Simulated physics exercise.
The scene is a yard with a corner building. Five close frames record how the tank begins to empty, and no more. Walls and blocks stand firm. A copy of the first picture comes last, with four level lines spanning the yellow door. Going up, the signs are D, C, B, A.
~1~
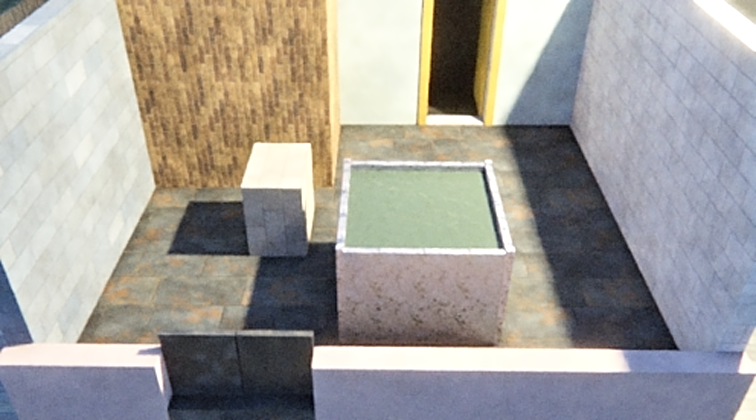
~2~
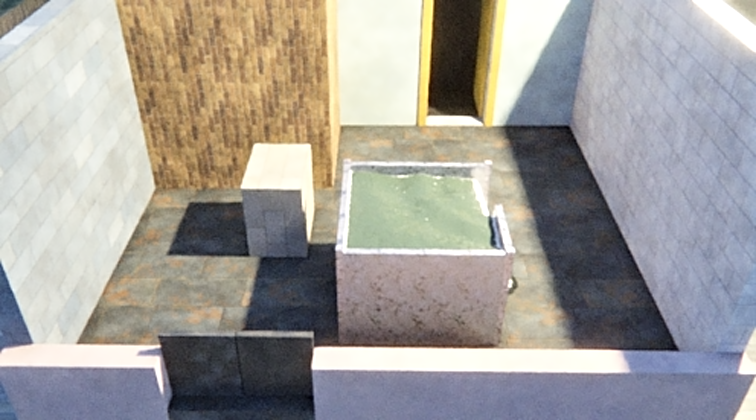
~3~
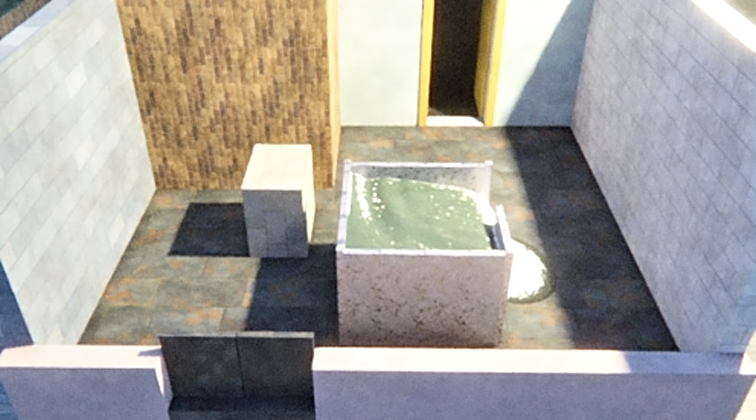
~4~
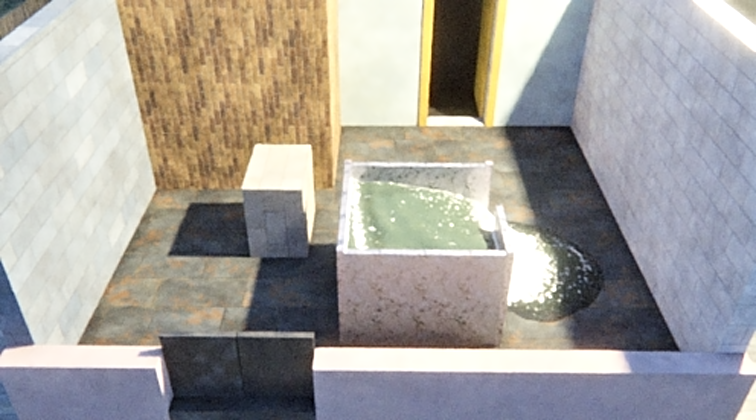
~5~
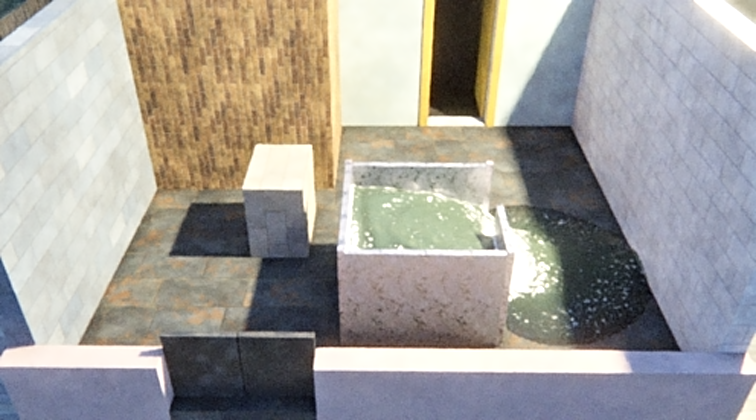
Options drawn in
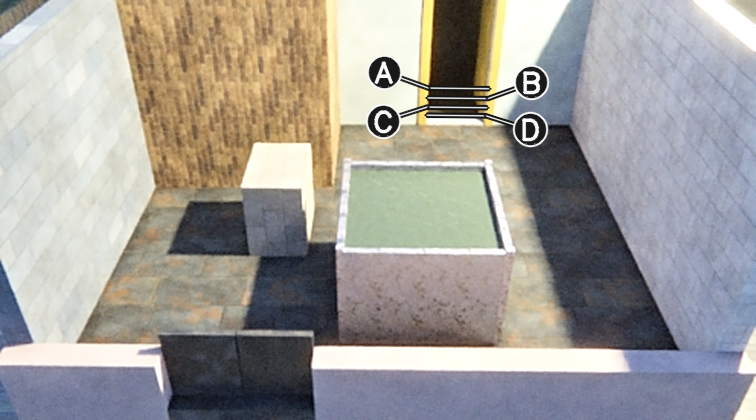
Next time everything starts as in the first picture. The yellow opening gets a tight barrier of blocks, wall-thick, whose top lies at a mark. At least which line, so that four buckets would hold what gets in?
Height D.
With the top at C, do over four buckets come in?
No, that is safe.
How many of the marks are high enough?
All of them.
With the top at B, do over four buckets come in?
No, not at all.
On the marked copy, A at (458, 88); B at (457, 98); C at (457, 107); D at (456, 115); from the bottom up D, C, B, A.
Choosing A, nothing gets over.
Choosing B, nothing gets over.
Choosing C, nothing gets over.
Choosing D, a splash gets over, under a bucket.
